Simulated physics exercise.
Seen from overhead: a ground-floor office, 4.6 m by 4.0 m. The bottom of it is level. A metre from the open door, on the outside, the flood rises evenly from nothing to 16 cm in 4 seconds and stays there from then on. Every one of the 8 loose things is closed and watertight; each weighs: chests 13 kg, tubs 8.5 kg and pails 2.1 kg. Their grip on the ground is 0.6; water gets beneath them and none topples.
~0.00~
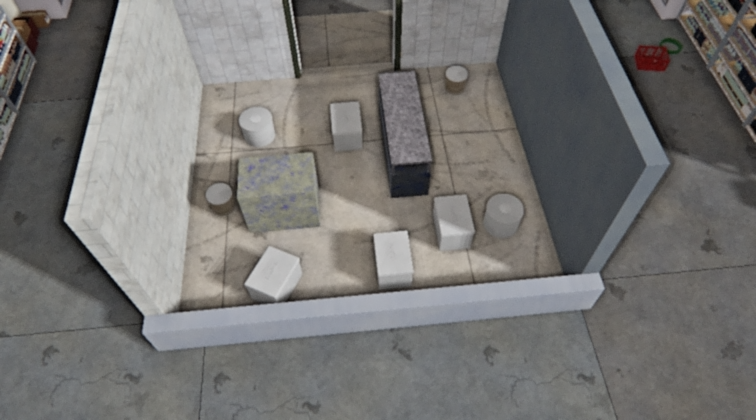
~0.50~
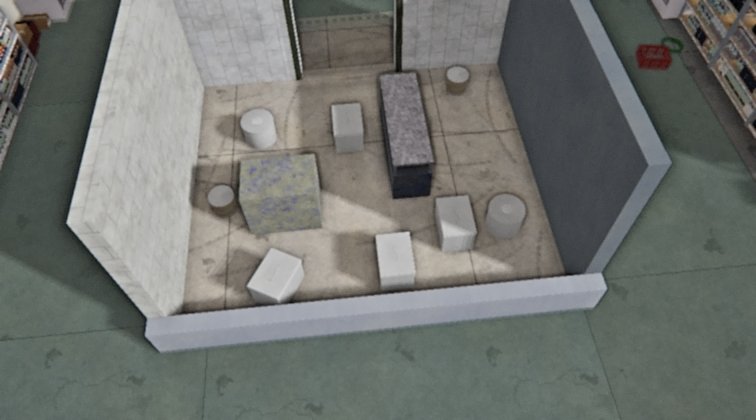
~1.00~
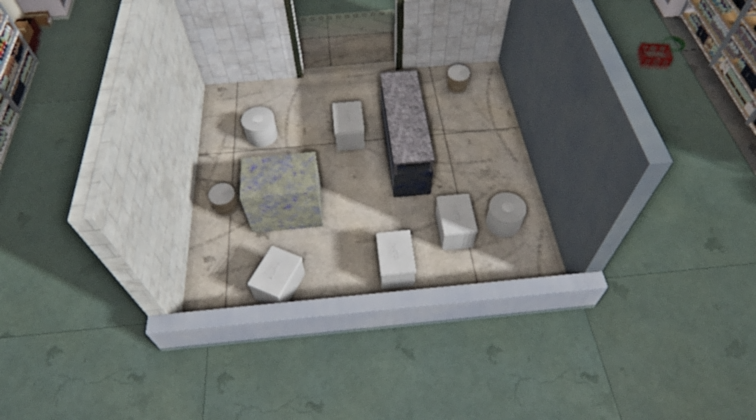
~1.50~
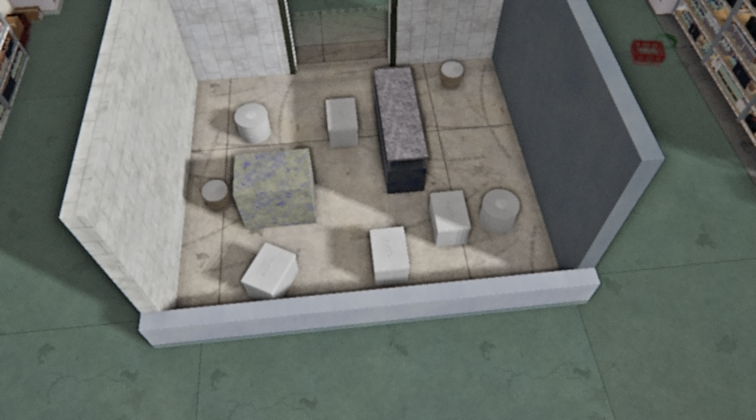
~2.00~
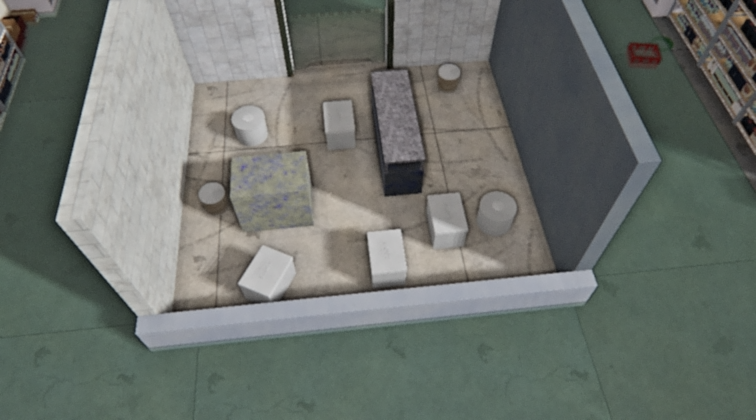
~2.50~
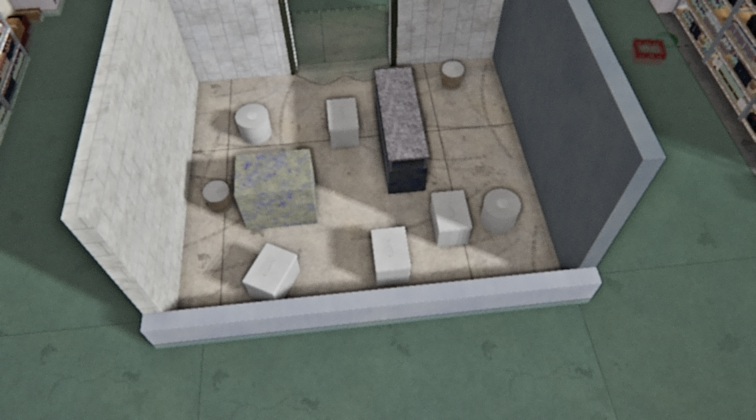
A ground-floor office with pale walls and a grey right wall is seen from high overhead. White blocks and rounded pieces stand around a mottled yellow-grey block at left and a long dark one near the back doorway, with a small red object outside at upper right. The grey surroundings turn green, the doorway then greens and the red object looks flatter, while the furnishings stay put and the camera drifts slightly.
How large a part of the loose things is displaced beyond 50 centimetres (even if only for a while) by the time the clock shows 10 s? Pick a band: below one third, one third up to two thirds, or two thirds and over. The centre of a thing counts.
The share is one third up to two thirds.
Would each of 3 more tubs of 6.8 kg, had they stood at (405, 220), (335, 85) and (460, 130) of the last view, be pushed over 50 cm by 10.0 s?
Respectively, lower, higher and lower.
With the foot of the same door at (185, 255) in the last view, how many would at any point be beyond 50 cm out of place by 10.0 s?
Count: 4.
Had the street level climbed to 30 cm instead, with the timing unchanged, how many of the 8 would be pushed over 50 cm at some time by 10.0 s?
In that case the number is 8.
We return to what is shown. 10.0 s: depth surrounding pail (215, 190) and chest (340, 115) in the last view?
Close to 6 and 10 centimetres.
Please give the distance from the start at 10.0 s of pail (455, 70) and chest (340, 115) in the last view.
They've ended up 60 cm and 250 cm away, in that order.
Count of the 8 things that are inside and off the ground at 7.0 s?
Count: 1.
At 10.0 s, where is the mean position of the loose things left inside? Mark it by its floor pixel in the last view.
Roughly at (370, 215).
After 3.5 s 0 of 8 are over 50 cm from their spots; 0 afloat.
After 4.5 s 0 of 8 are over 50 cm from their spots; 0 afloat.
After 7.0 s 2 of 8 are over 50 cm from their spots; 1 afloat.
After 10.0 s 3 of 8 are over 50 cm from their spots, and 3 have been at some point; 5 afloat.
